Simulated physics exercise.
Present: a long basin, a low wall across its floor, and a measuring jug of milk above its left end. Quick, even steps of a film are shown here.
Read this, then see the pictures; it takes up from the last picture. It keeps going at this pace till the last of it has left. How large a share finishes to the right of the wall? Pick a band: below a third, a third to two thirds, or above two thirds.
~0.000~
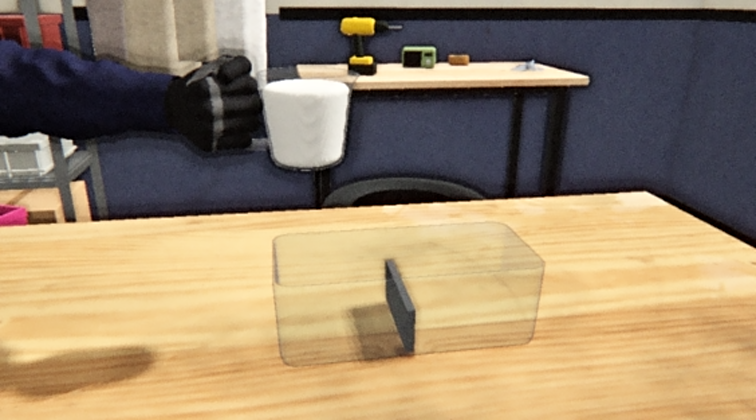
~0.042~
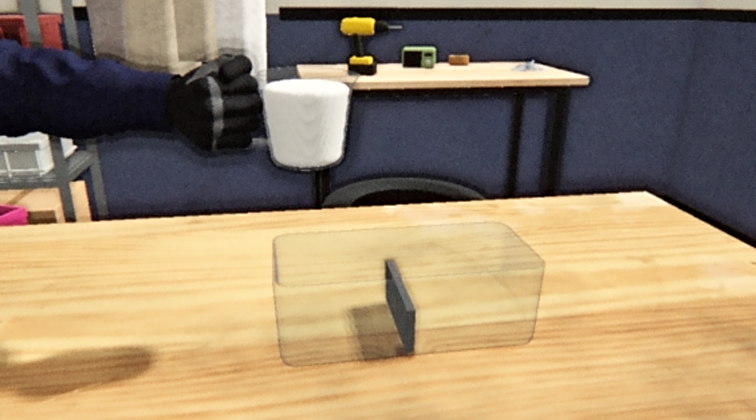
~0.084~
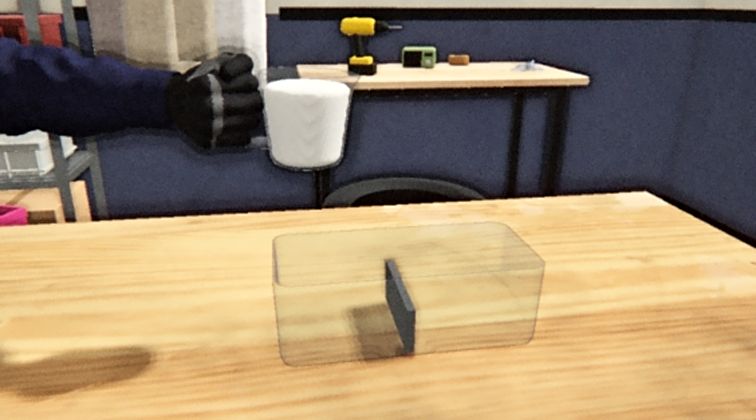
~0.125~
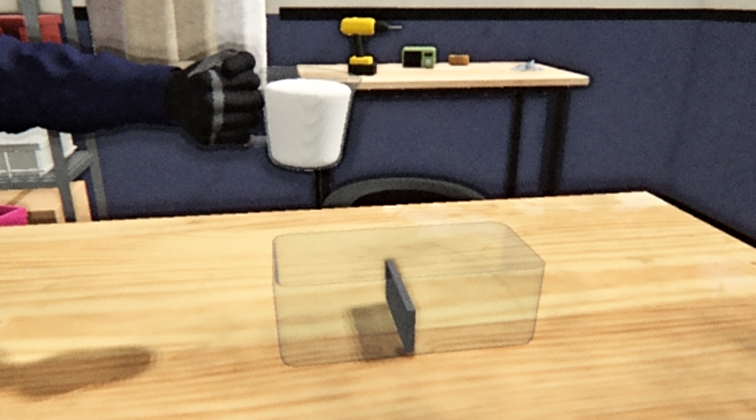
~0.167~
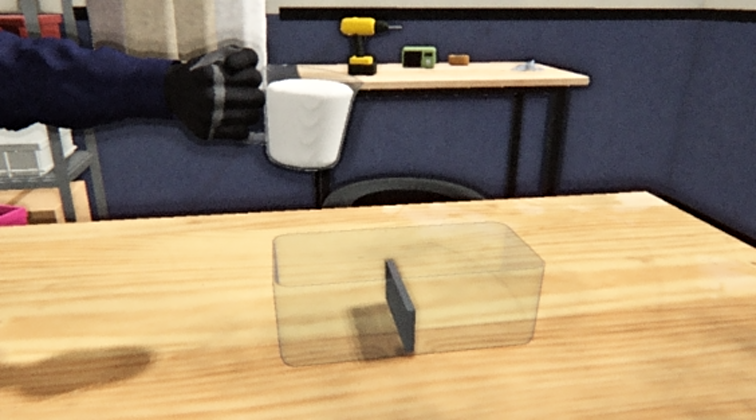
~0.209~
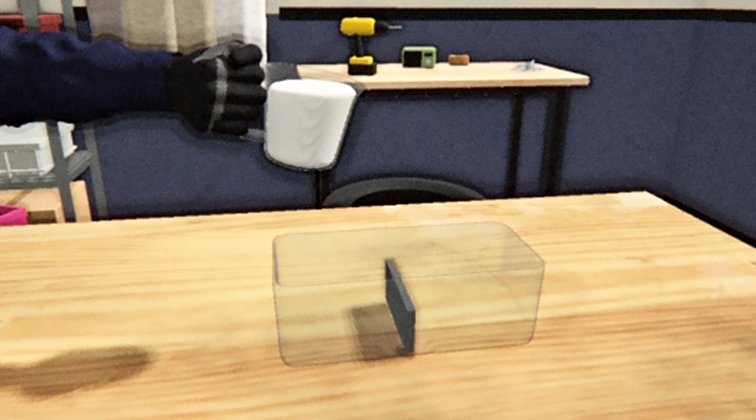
Above two thirds.
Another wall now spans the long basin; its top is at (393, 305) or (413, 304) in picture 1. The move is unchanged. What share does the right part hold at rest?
Try 1: Some 90 %; try 2: 65 %.
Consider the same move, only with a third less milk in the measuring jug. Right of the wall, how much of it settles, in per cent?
I'd say roughly 70 percent.
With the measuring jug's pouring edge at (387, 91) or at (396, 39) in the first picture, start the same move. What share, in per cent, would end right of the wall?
Start one gives some 95 %, start two some 95 %.
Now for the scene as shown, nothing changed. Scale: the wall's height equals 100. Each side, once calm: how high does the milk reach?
Left about 10, right about 30.
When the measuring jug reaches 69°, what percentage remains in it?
It still holds around 75 per cent there.
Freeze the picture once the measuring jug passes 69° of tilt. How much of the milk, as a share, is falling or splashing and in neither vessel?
About 25 per cent.
A moment on, the measuring jug is tipped part way and 73 per cent is still to pour, 0 is left of the wall and 4 right of it.
Next, the measuring jug is tipped right over and 16 per cent is still to pour, 1 is left of the wall and 58 right of it.
Then the measuring jug is tipped right over and 0 per cent is still to pour, 15 is left of the wall and 82 right of it.
Later the measuring jug is tipped right over and 0 per cent is still to pour, 16 is left of the wall and 82 right of it.
Finally, 16 per cent lies left of the wall, 82 right of it and 1 outside.
